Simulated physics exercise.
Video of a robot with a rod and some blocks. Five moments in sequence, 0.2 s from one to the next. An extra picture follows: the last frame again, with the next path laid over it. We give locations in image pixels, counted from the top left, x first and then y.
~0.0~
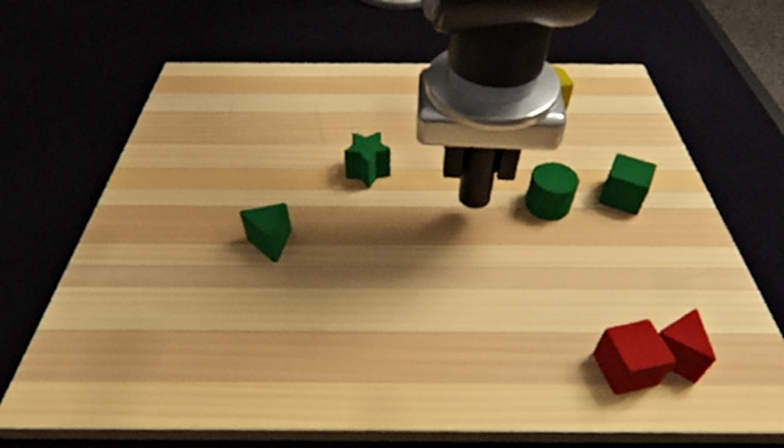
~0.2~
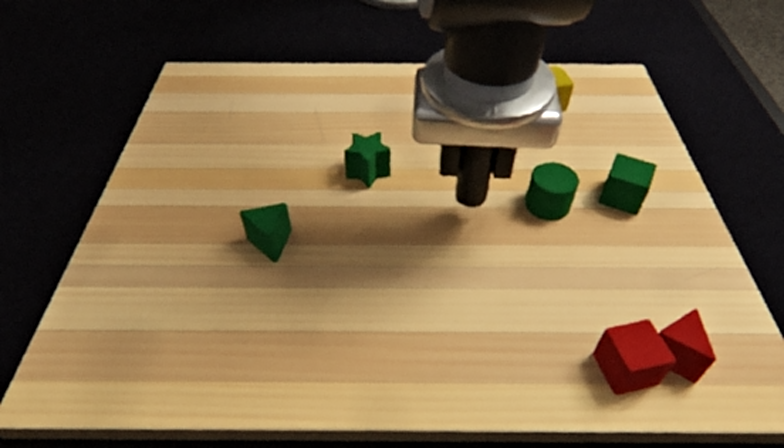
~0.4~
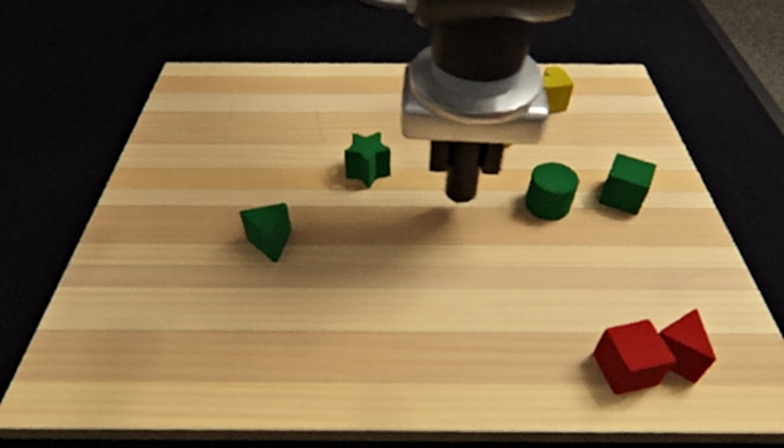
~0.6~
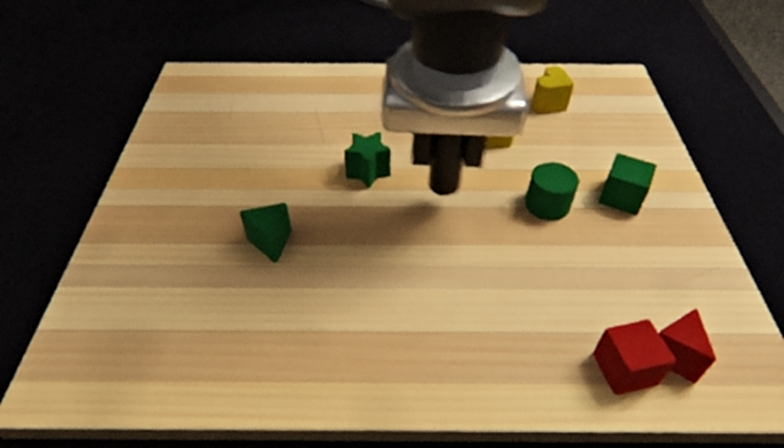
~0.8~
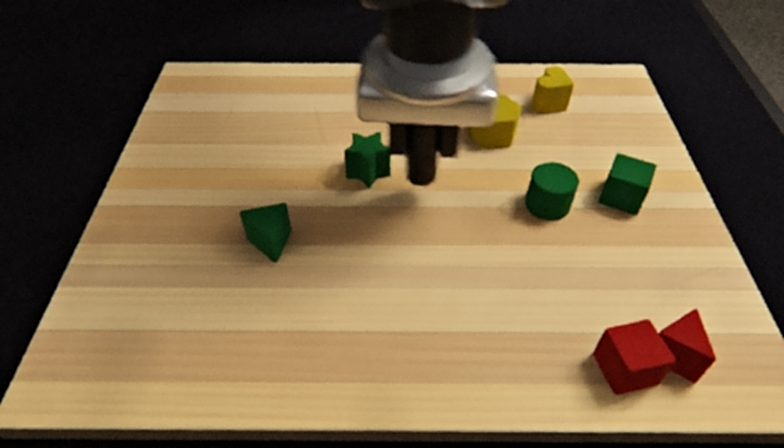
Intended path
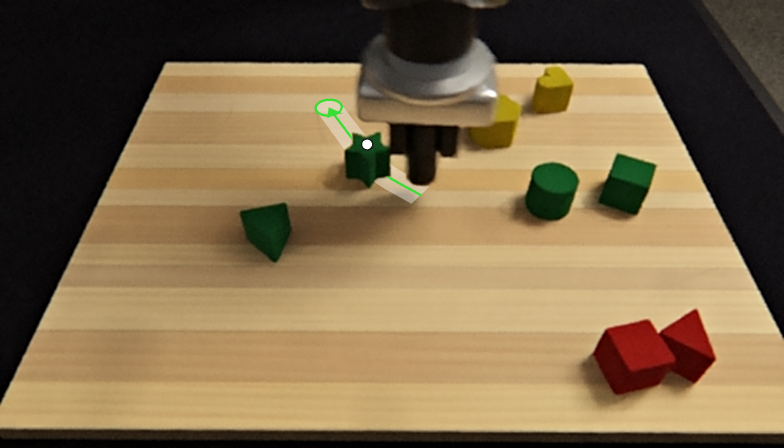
On a striped wooden board, a robot arm with a dark rod moves left toward a green star among still green, red and yellow blocks.
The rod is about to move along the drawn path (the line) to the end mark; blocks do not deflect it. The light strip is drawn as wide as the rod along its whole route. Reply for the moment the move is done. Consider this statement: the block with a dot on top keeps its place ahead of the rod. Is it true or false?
My answer: False.
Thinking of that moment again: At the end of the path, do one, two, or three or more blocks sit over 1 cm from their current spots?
One moves.
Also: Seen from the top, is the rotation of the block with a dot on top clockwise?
Going by the path, no.
Drawn move, from (420, 195) over (377, 168) and (351, 136) to (329, 108); the dot is on the green star-shaped block.
One third of the way, rod (376, 149); green star-shaped block (349, 132), turned 25° anticlockwise.
Two thirds of the way, rod (349, 118); green star-shaped block (322, 116), turned 75° anticlockwise.
At the end, rod (327, 89); green star-shaped block (321, 114), turned 100° anticlockwise.
